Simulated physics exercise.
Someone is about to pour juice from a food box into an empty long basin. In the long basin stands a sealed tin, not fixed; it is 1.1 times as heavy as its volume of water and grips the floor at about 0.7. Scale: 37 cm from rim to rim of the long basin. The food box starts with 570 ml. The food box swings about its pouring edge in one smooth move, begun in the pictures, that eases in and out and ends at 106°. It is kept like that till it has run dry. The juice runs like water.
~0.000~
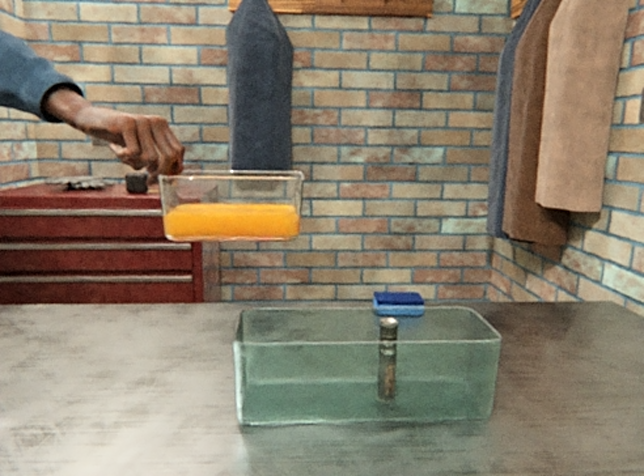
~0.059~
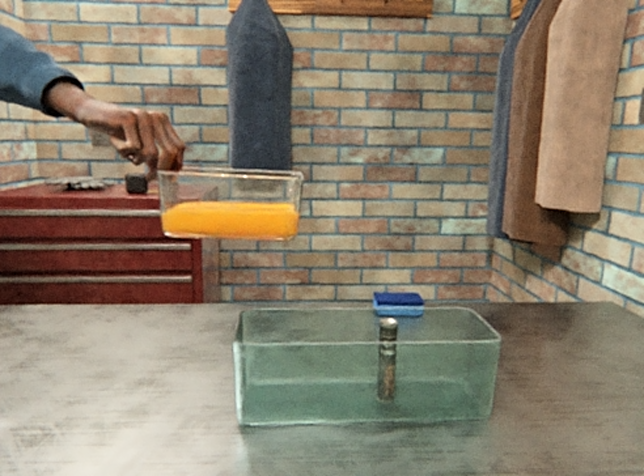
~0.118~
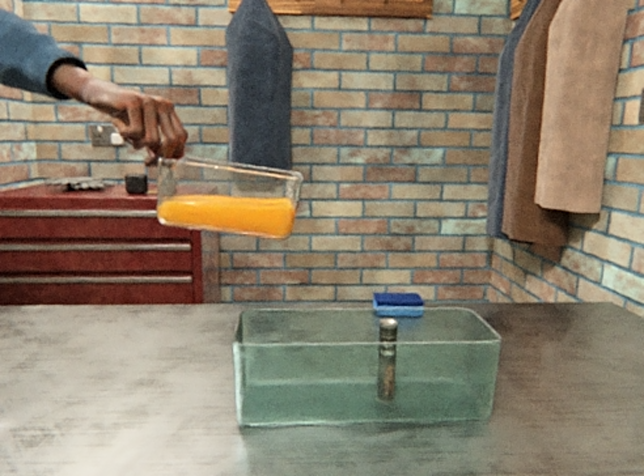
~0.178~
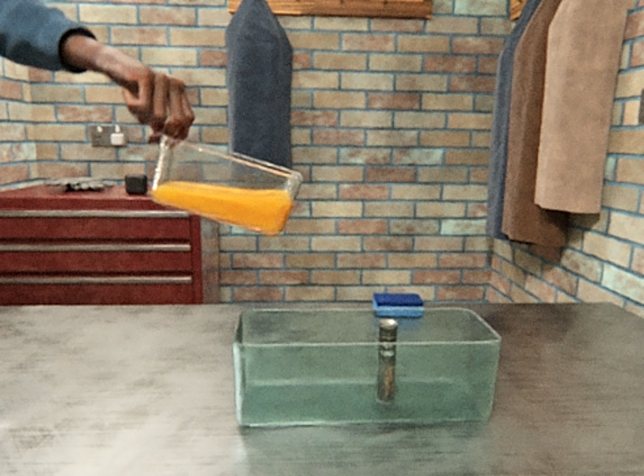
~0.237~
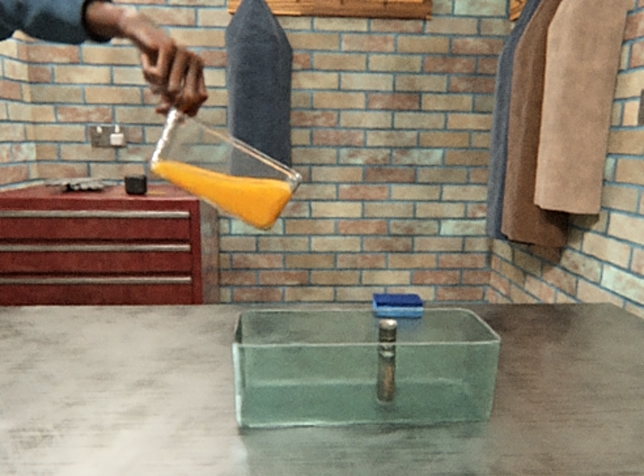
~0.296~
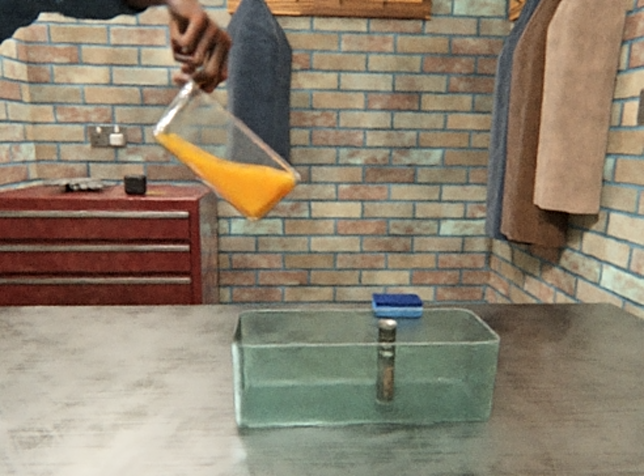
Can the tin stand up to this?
The tin keeps standing.
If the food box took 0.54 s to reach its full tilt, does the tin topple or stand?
The tin remains upright.
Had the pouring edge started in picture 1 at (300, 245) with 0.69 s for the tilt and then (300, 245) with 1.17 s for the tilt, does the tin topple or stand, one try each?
First it goes over; then it keeps standing.
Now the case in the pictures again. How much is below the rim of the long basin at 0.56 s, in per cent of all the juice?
Some 0 per cent.
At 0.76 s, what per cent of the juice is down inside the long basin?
About 74 per cent.
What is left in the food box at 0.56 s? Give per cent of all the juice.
Some 28 per cent.
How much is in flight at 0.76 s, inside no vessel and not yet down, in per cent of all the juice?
About 22 per cent.
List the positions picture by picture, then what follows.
The first frame shows tilt 0°; pouring edge (302, 177); surface from (173, 208) to (298, 209); the long basin's rim runs from (237, 326) to (486, 324); the tin's top is at (389, 325).
The second frame shows tilt 2°; pouring edge (302, 177); surface from (171, 207) to (297, 207).
The third frame shows tilt 7°; pouring edge (301, 178); surface from (167, 200) to (294, 202).
The fourth frame shows tilt 16°; pouring edge (301, 178); surface from (161, 184) to (292, 194).
The fifth frame shows tilt 28°; pouring edge (300, 179); surface from (159, 161) to (291, 185).
The sixth frame shows tilt 41°; pouring edge (299, 179); surface from (165, 136) to (293, 175).
After 0.56 s the tilt is 98° and 28 per cent is still to pour; the tin stands where it began.
After 0.76 s the tilt is 106° and 3 per cent is still to pour; the tin stands where it began.
After 0.97 s the tilt is 106° and 0 per cent is still to pour; the tin stands where it began.
After 1.19 s the tilt is 106° and 0 per cent is still to pour; the tin stands where it began.
In the end the tin stands where it began.
